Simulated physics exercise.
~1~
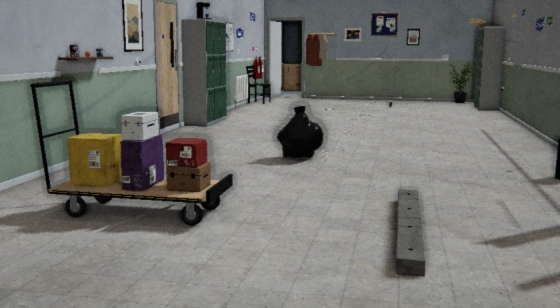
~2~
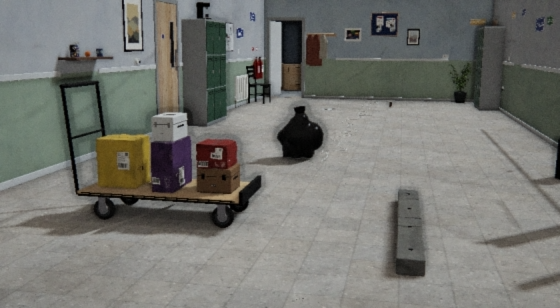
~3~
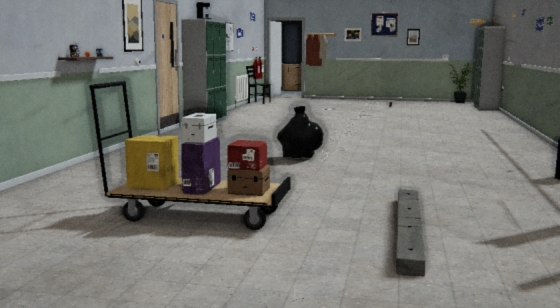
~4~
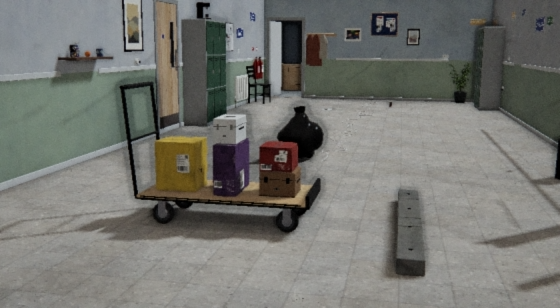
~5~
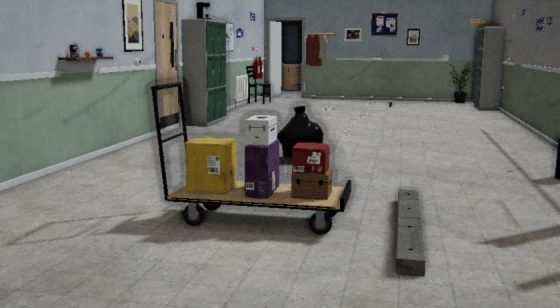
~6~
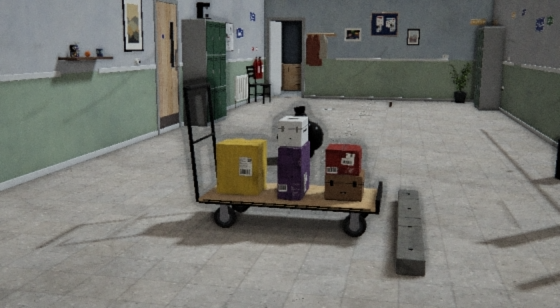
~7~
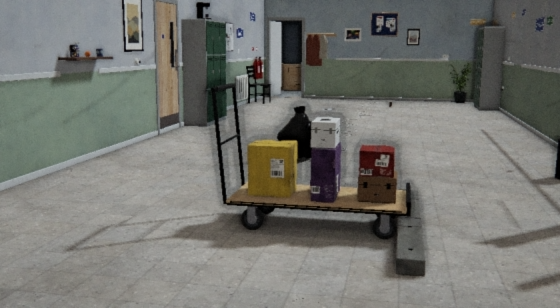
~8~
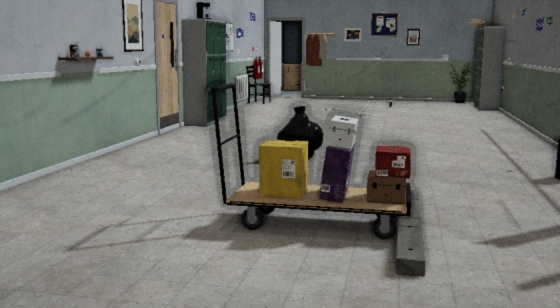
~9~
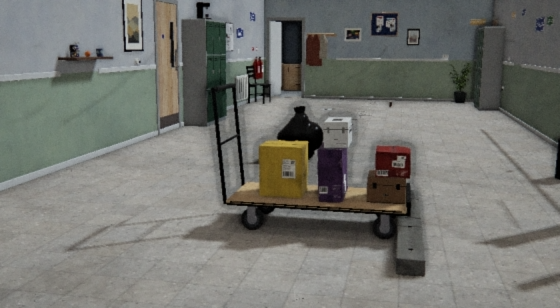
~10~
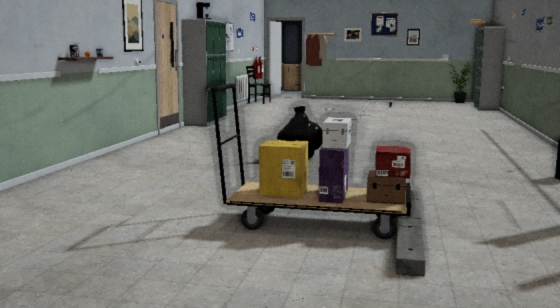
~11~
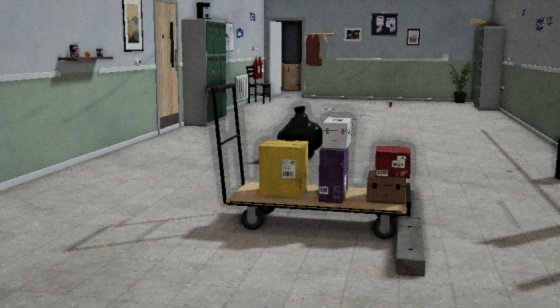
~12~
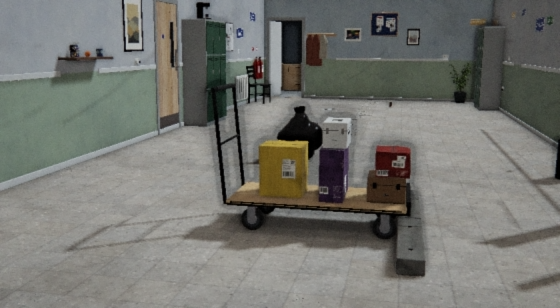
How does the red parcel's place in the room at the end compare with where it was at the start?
It ends up well to the right of where it began, near the beam on the floor instead of over on the left side of the room. It is still on the trolley, on top of the brown box.
